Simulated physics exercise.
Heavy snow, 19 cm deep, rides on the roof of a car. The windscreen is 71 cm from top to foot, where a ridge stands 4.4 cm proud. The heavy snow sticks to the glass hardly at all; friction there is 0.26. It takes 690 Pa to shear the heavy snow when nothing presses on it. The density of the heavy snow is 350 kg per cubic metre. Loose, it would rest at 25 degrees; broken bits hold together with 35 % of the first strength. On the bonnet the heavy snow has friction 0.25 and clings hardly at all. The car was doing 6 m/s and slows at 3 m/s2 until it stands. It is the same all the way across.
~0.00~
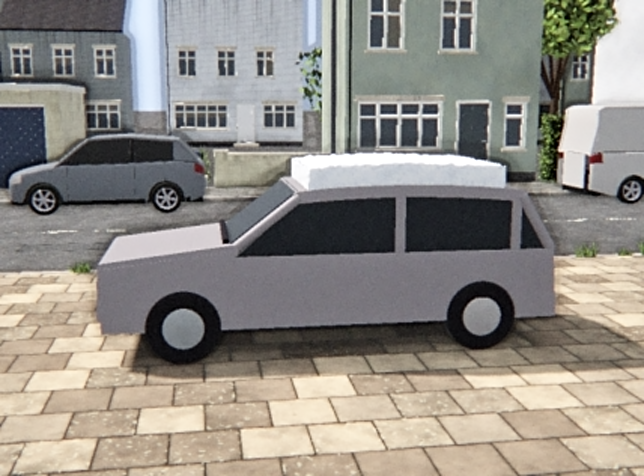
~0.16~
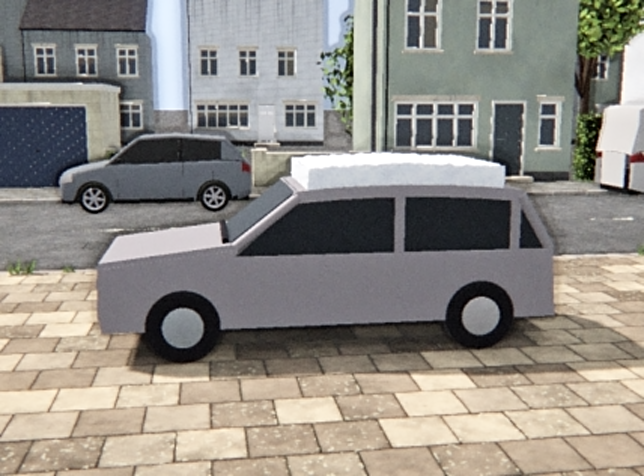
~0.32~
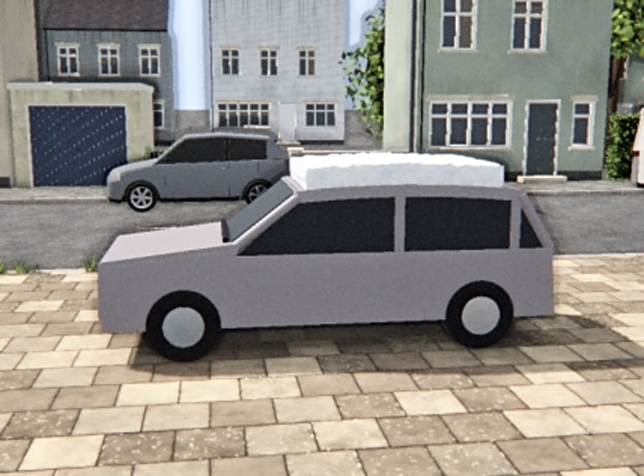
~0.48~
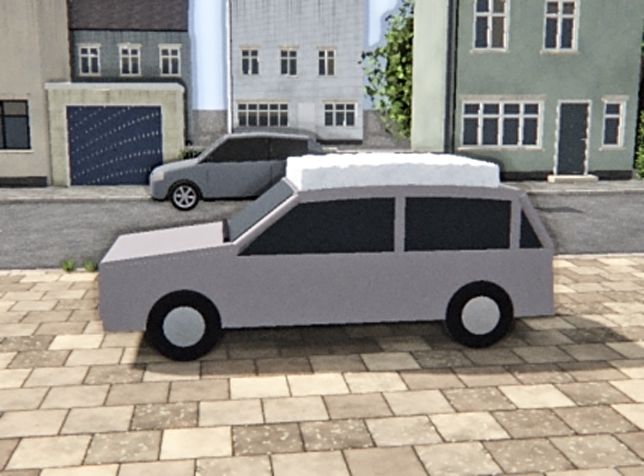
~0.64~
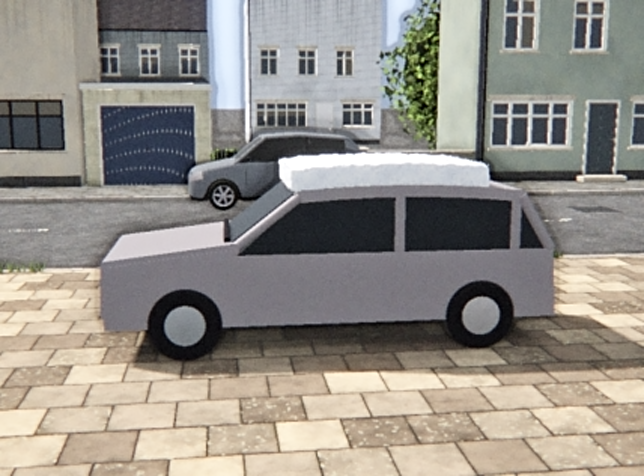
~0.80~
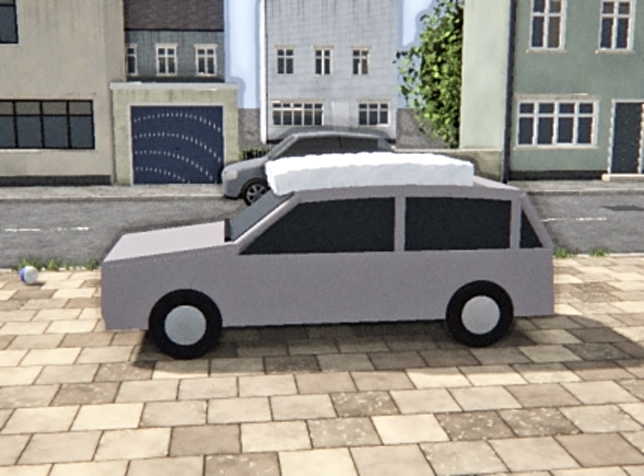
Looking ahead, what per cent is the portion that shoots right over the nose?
It comes to some 98 %.
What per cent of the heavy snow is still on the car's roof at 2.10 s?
About 0 %.
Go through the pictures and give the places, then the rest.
In the first picture, leading edge of the heavy snow at (309, 172).
In the second picture, leading edge of the heavy snow at (308, 172).
In the third picture, leading edge of the heavy snow at (306, 172), its middle shifted 1.3 cm.
In the fourth picture, leading edge of the heavy snow at (301, 173), its middle shifted 5.8 cm.
In the fifth picture, leading edge of the heavy snow at (291, 179), its middle shifted 15 cm, 3 % of it past the top of the windscreen, in one piece.
In the sixth picture, leading edge of the heavy snow at (274, 179), its middle shifted 28 cm, 11 % of it past the top of the windscreen, in one piece.
After 1.39 s, 35 % of the snow is on the roof, 35 % on the glass, 30 % on the bonnet and none has gone off the nose.
After 2.10 s, none of the snow is on the roof, 1 % on the glass, 45 % on the bonnet and 54 % has gone off the nose.
After 2.80 s, none of the snow is on the roof, 1 % on the glass, 1 % on the bonnet and 98 % has gone off the nose.
After 3.50 s, none of the snow is on the roof, 1 % on the glass, 1 % on the bonnet and 98 % has gone off the nose.
After 3.60 s, at the end, none of the snow is on the roof, 1 % on the glass, 1 % on the bonnet and 98 % has gone off the nose.
